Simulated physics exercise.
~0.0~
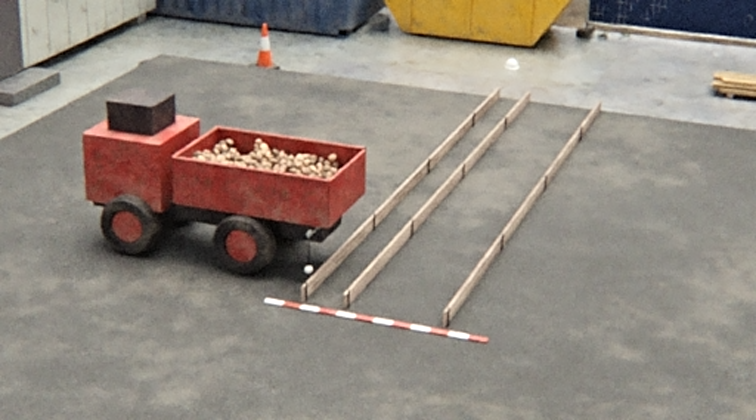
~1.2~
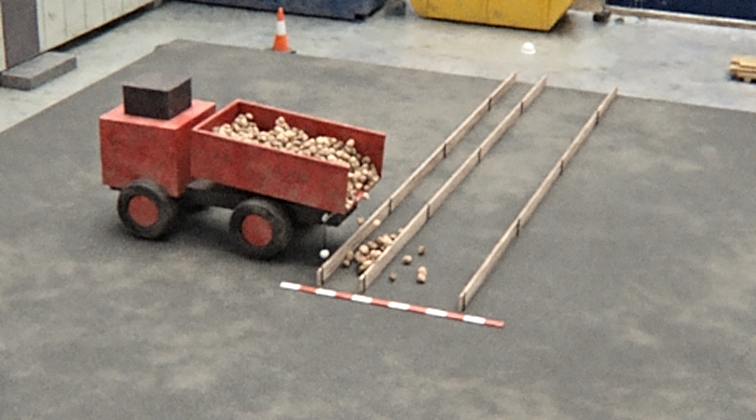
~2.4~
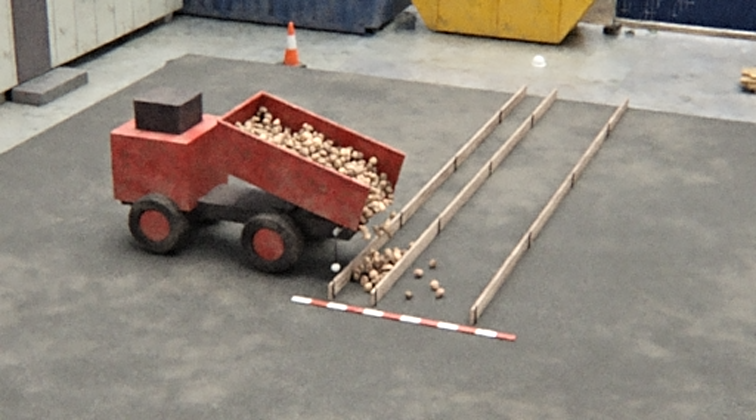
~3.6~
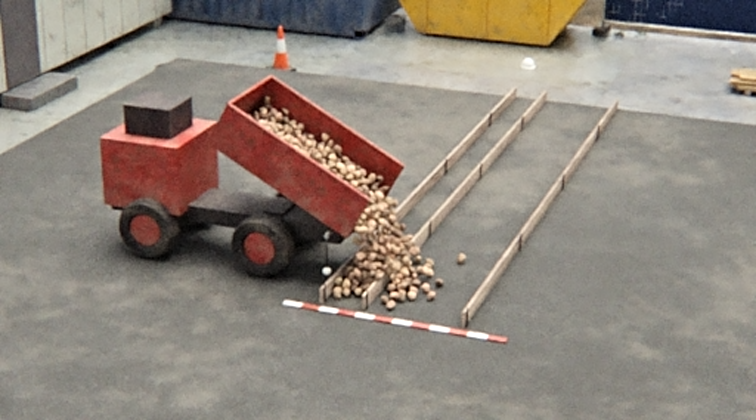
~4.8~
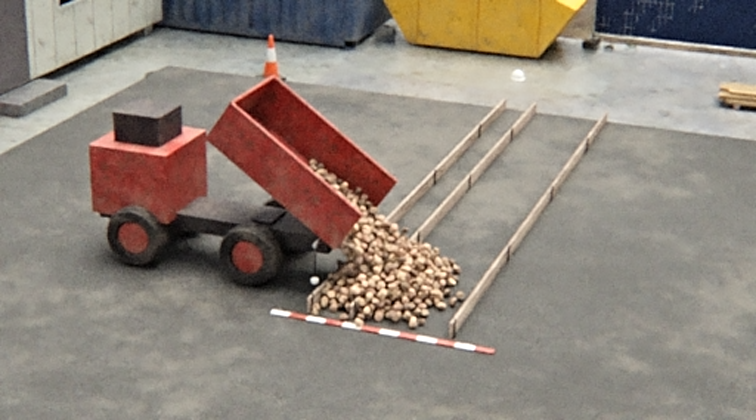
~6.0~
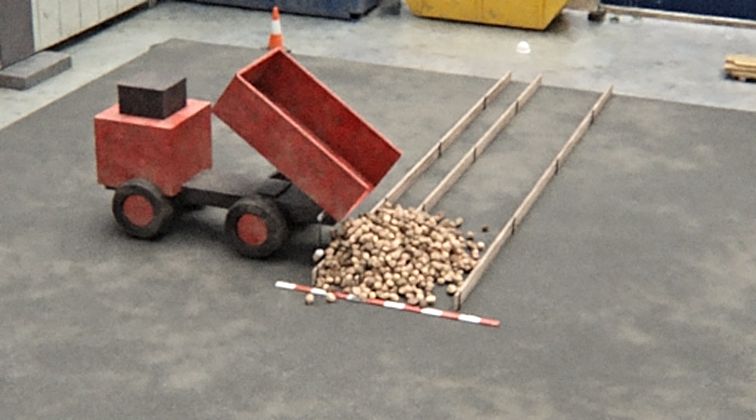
A red toy-like truck tips its bed and pours brown stones into a heap across low planks.
